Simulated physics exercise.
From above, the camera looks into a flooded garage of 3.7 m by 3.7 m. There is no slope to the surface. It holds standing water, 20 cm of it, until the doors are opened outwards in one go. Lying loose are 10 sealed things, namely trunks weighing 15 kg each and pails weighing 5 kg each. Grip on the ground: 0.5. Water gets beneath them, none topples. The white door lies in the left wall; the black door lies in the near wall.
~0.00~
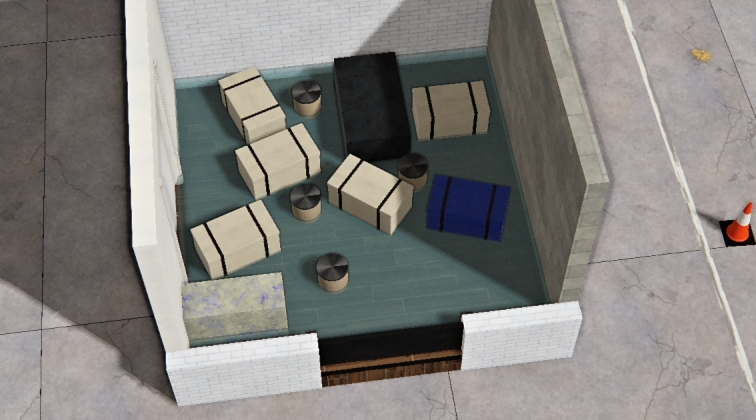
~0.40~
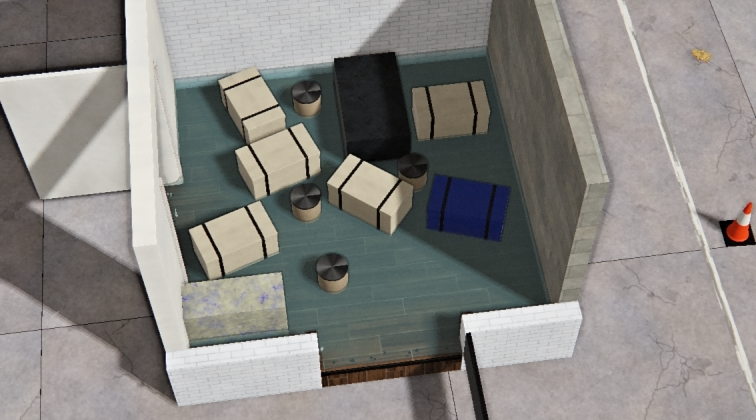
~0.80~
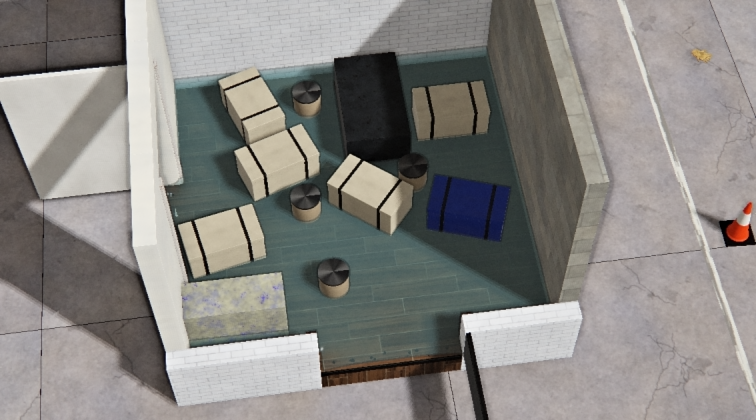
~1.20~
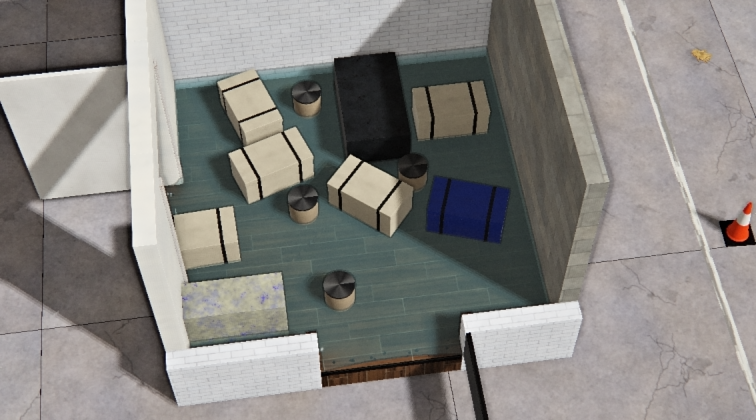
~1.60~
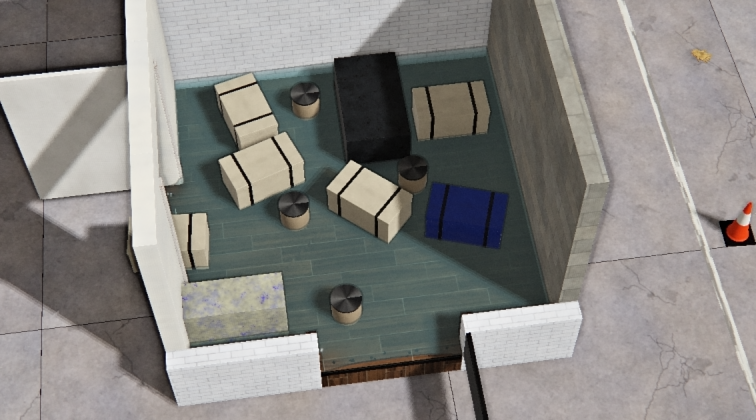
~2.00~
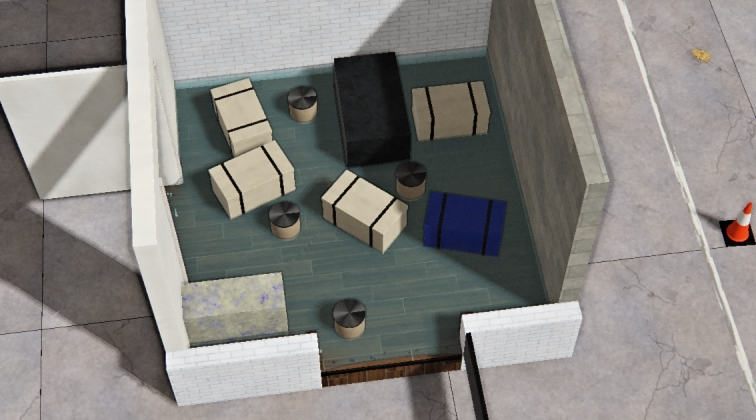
The white door on the left and the black door in the near wall swung open, then a cream trunk drifted out through the left doorway while other trunks and round stools slowly shifted across the flooded floor.
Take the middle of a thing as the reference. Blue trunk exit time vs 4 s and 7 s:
The exit falls inside the interval.
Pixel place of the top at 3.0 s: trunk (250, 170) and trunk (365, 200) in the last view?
Roughly (225, 201), then roughly (346, 222).
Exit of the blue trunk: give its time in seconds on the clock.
5.5 s or so.
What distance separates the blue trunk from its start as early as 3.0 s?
Roughly 50 cm by then.
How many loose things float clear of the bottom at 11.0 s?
Of them, 1.
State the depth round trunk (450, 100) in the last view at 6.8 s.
Roughly 9 cm.
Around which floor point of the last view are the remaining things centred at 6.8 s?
Roughly at (344, 242).
After 3.0 s the blue trunk is near (456, 238), 0.5 m from its start, afloat; 2 of 10 are out; 8 afloat.
After 6.8 s the blue trunk has gone out (at 5.6 s); 6 of 10 are out; 4 afloat.
After 11.0 s the blue trunk has gone out (at 5.6 s); 7 of 10 are out; 1 afloat.
After 15.0 s the blue trunk has gone out (at 5.6 s); 8 of 10 are out; 0 afloat.
